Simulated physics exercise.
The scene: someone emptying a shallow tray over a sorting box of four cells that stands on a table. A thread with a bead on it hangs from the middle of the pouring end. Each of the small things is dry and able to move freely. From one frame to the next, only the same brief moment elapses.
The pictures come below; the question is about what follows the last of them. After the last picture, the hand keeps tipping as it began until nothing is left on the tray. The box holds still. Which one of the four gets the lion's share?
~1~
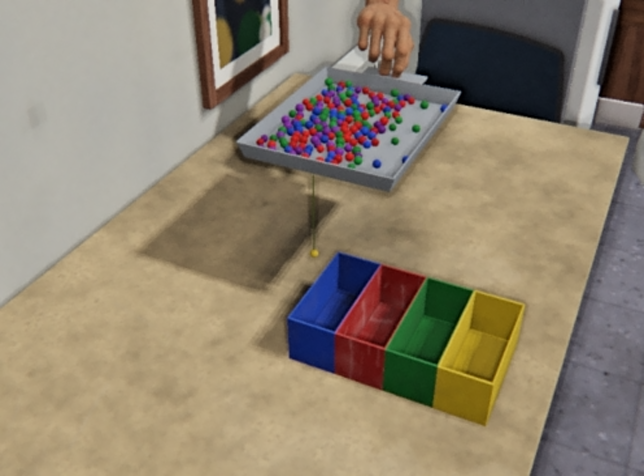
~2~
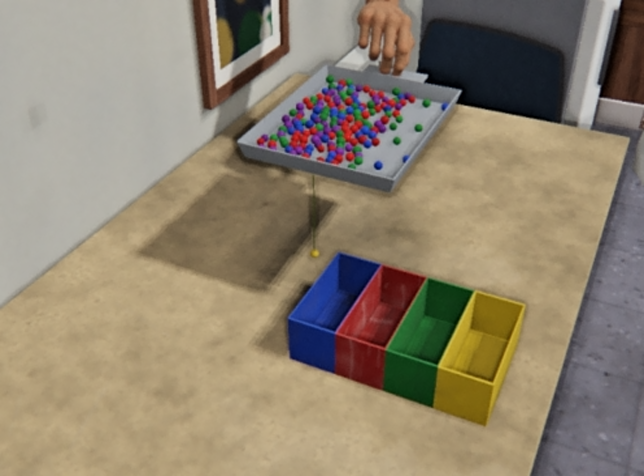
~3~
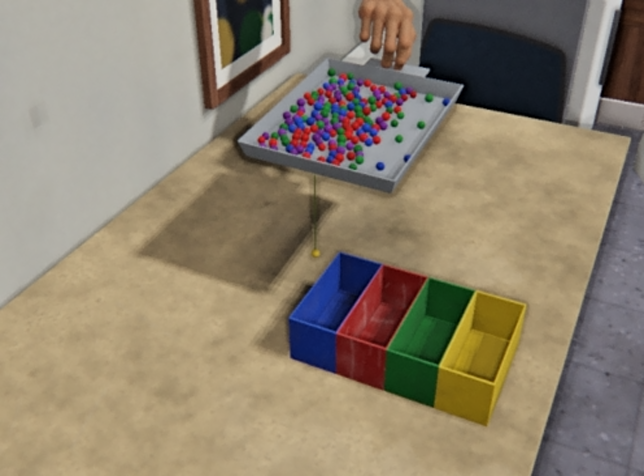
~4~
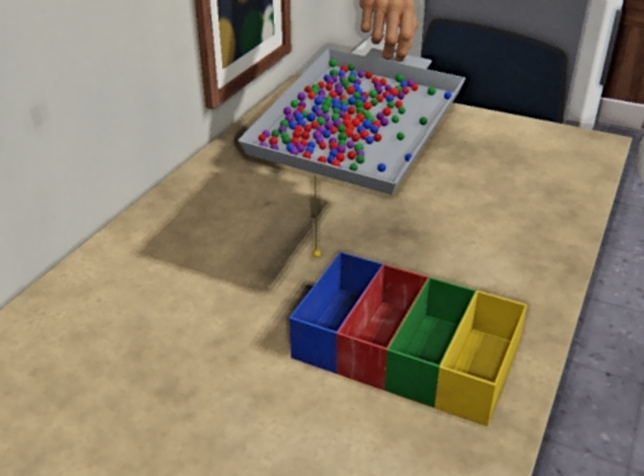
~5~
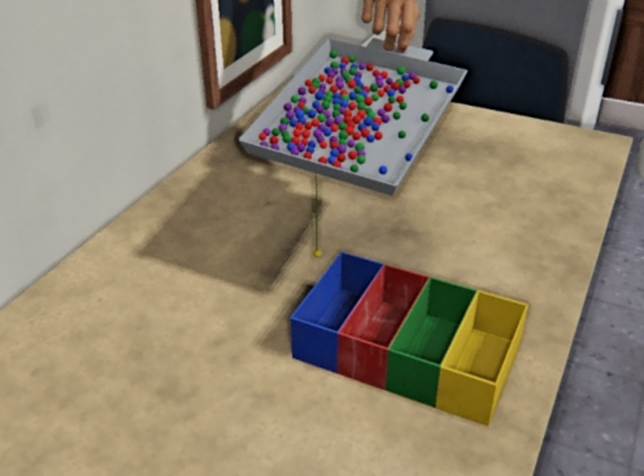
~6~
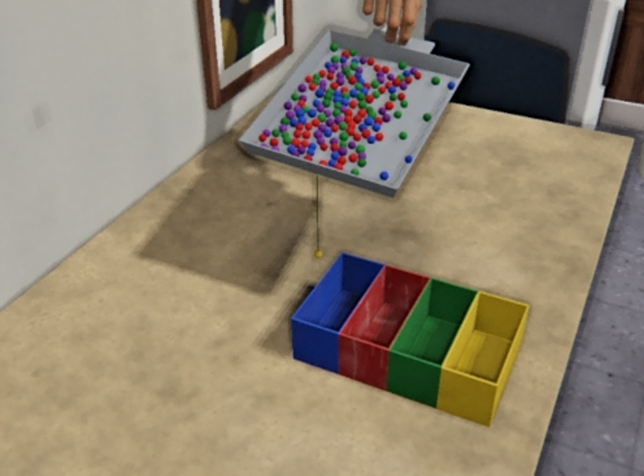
Lion's share: Red.
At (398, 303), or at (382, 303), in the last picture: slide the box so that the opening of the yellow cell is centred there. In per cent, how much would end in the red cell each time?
About 10 per cent, then about 0 per cent.
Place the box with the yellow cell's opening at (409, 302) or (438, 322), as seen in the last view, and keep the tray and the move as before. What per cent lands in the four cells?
Well, you'd get about 100 per cent and then about 100 per cent.
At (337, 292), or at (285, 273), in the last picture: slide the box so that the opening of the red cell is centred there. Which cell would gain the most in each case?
Position one: That green cell. Position two: That yellow cell.
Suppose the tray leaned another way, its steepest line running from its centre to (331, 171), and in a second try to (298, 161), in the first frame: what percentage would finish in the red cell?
30 % then 0 %, roughly.
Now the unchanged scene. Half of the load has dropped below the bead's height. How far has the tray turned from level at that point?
It's turned some 85 degrees by then.
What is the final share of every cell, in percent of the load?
Blue 40 %, red 50 %, green 0 %, yellow 0 %.
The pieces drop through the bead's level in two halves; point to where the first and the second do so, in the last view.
The opening part goes through (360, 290); what follows goes through (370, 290).
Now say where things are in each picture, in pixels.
Corners of the pouring end (244, 140) and (390, 175), level; middle of the load (339, 123), round plastic beads; bead on its thread (314, 253); blue cell (312, 342); red cell (360, 358); green cell (410, 375); yellow cell (463, 392), in the first picture.
Corners of the pouring end (244, 140) and (391, 176), level; middle of the load (340, 122), in the second picture.
Corners of the pouring end (245, 140) and (392, 177), tipped barely, lowest at the right corner; middle of the load (341, 119), in the third picture.
Corners of the pouring end (246, 139) and (392, 179), tipped a little, lowest at the right corner; middle of the load (342, 115), in the fourth picture.
Corners of the pouring end (246, 138) and (393, 181), tipped a little, lowest at the right corner; middle of the load (343, 111), in the fifth picture.
Corners of the pouring end (247, 138) and (394, 183), tipped a little, lowest at the right corner; middle of the load (343, 109), almost all on the move; blue cell (315, 342); red cell (363, 358); green cell (414, 375); yellow cell (467, 393), in the sixth picture.
Just after the last frame, tray tipped steeply; the larger part on the tray; about a tenth in the red cell; just a few in the blue cell; about a tenth falling or outside the box.
A moment on, tray tipped right over; just a few on the tray; roughly half in the red cell; roughly a third in the blue cell; just a few in the green cell; about a tenth falling or outside the box.
Further on, tray tipped past a quarter turn; roughly half in the red cell; roughly a third in the blue cell; just a few in the green cell; about a tenth falling or outside the box.
When it is over, tray tipped past a quarter turn; roughly half in the red cell; roughly a third in the blue cell; just a few in the green cell; not one in the yellow cell; about a tenth outside the box.
